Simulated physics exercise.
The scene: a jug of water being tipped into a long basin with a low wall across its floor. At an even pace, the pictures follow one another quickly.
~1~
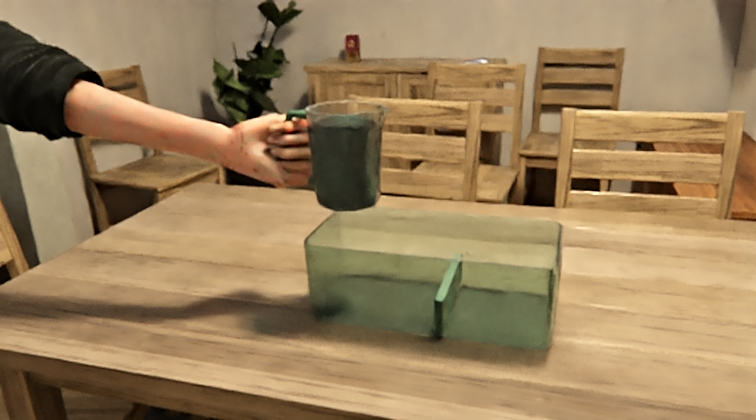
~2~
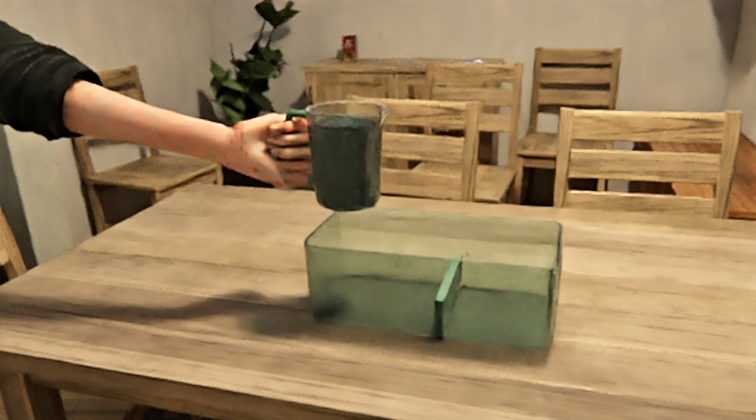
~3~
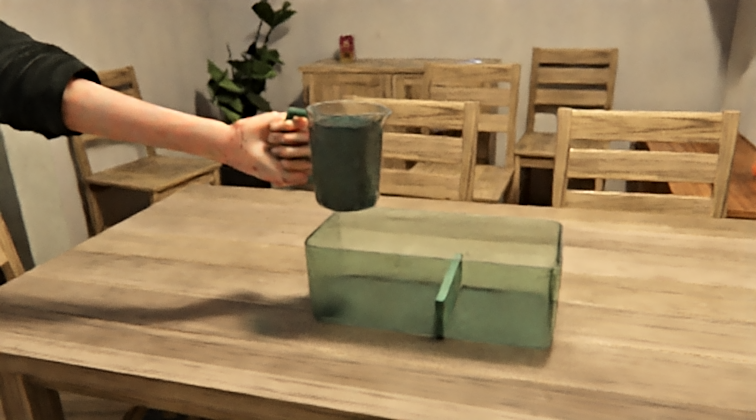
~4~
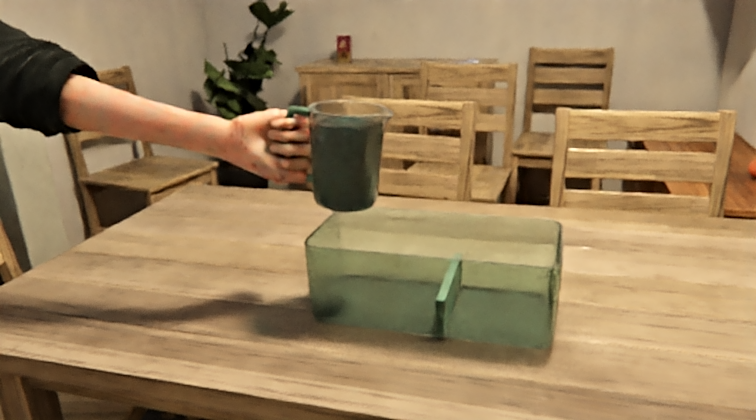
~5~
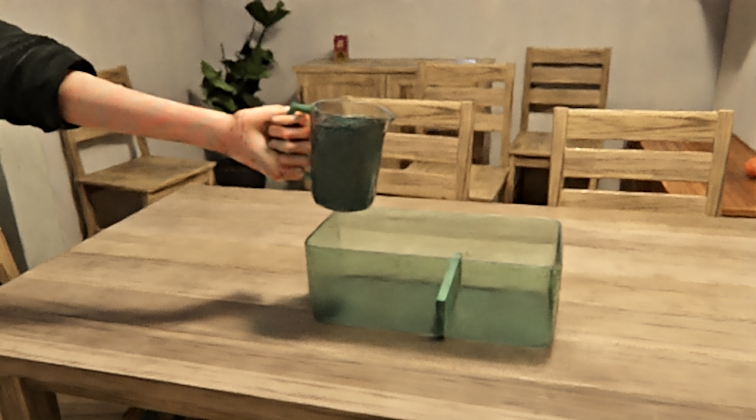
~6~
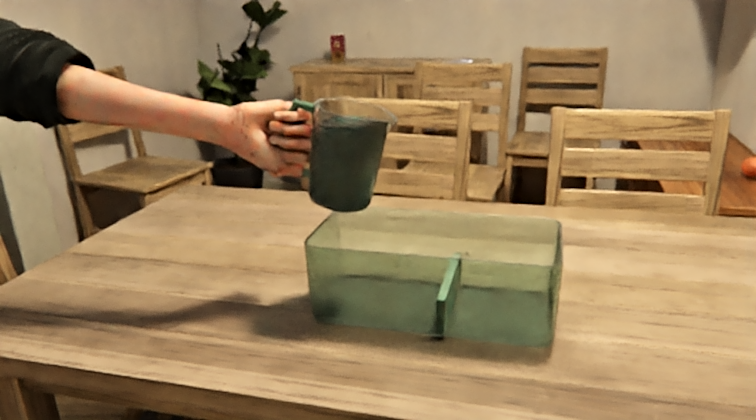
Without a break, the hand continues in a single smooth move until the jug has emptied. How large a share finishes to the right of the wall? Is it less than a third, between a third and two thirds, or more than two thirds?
I expect the share right of the wall to be at least a third but at most two thirds.
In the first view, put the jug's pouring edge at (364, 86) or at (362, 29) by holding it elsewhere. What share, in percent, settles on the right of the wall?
First try: Near 5 percent; second try: Near 40 percent.
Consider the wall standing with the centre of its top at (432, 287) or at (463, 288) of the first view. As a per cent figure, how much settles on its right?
In turn some 90 and 15 in a hundred.
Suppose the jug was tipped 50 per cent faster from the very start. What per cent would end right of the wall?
It comes to 40 per cent or so.
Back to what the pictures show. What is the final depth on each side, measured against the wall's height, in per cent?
30 per cent left, 30 per cent right.
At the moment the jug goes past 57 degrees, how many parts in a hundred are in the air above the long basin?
Roughly 10 percent.
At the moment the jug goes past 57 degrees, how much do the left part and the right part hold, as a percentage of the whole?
You'd find 0 per cent on the left and 0 per cent on the right.
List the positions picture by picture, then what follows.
The first frame shows tilt 0°; pouring edge (389, 111); surface from (314, 121) to (381, 123); the long basin's rim runs from (323, 224) to (561, 245); the wall's top is at (450, 276).
The second frame shows tilt 0°; pouring edge (389, 111); surface from (314, 121) to (381, 123).
The third frame shows tilt 2°; pouring edge (391, 112); surface from (315, 121) to (382, 124).
The fourth frame shows tilt 4°; pouring edge (393, 114); surface from (316, 121) to (383, 124).
The fifth frame shows tilt 7°; pouring edge (395, 117); surface from (317, 122) to (385, 124).
The sixth frame shows tilt 11°; pouring edge (397, 120); surface from (318, 121) to (389, 124).
A moment on, the jug is tipped part way and 87 per cent is still to pour, 2 is left of the wall and 2 right of it.
Next, the jug is tipped on its side and 46 per cent is still to pour, 11 is left of the wall and 29 right of it.
Then the jug is tipped on its side and 10 per cent is still to pour, 39 is left of the wall and 47 right of it.
Later the jug is tipped on its side and 1 per cent is still to pour, 51 is left of the wall and 47 right of it.
At rest 52 per cent lies left of the wall, 47 right of it and 1 outside.
